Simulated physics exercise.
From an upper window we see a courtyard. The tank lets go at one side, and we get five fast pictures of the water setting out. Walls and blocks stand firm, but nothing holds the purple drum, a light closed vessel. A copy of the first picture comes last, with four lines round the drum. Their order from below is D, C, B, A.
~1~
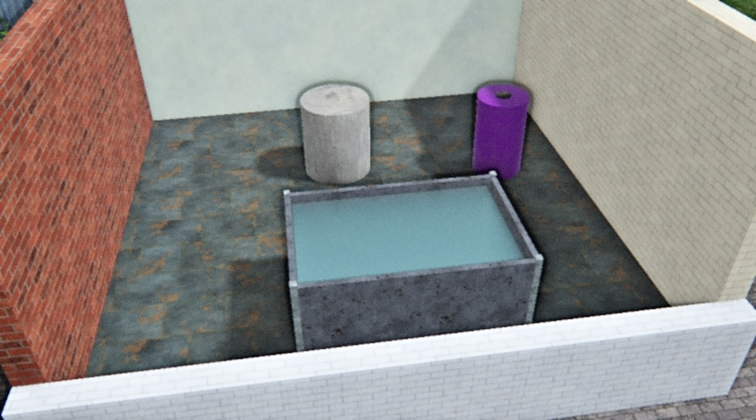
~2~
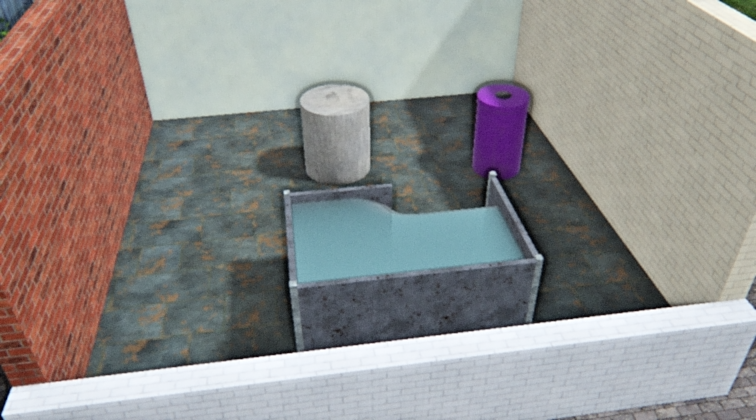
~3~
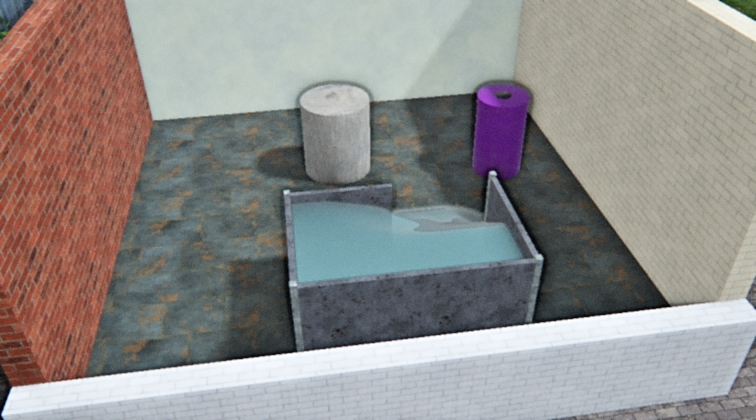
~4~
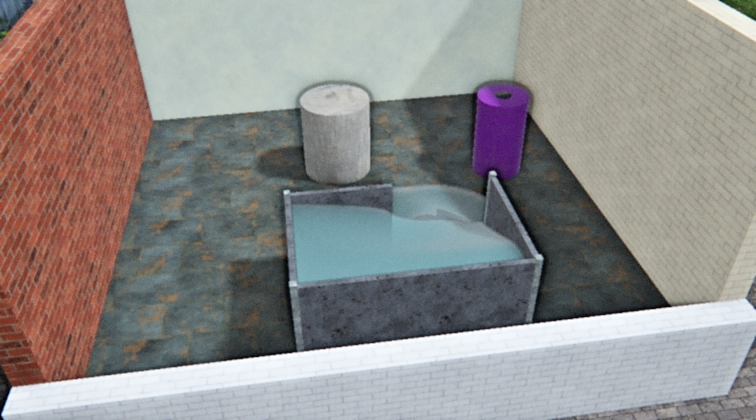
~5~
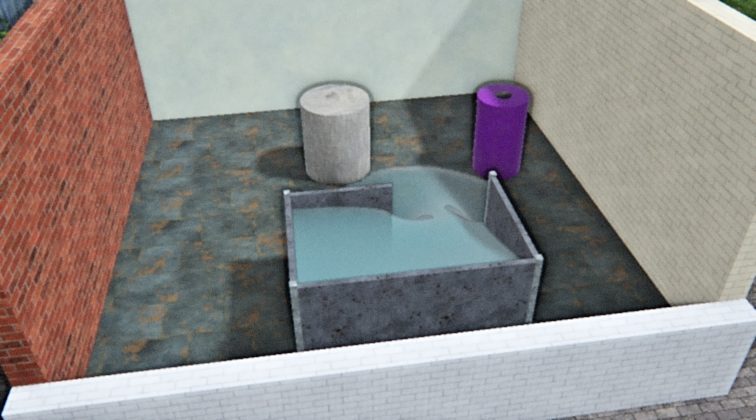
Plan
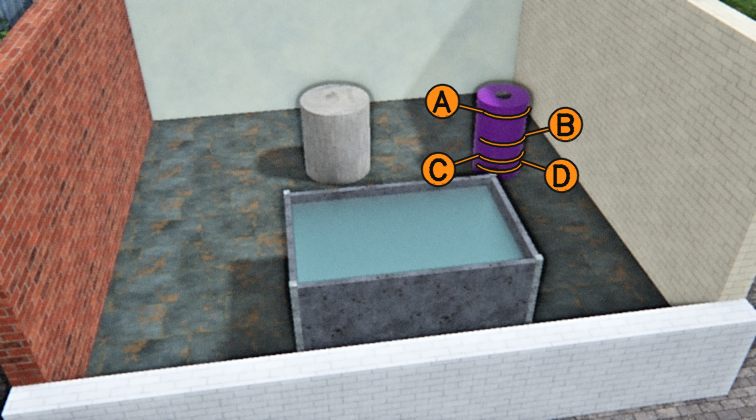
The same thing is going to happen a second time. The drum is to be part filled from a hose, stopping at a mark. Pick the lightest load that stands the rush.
The limit is B.
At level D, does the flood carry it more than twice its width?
Yes, clearly.
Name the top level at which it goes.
Here it is level C.
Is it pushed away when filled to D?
Yes, it does.
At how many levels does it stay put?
Two.
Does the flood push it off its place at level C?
Yes.
In orange, A at (511, 117); B at (508, 145); C at (506, 161); D at (504, 171); from the bottom up D, C, B, A.
With A, it does not move.
With B, it does not move.
With C, it is pushed about its own width away.
With D, it is pushed about 3 times its own width away.
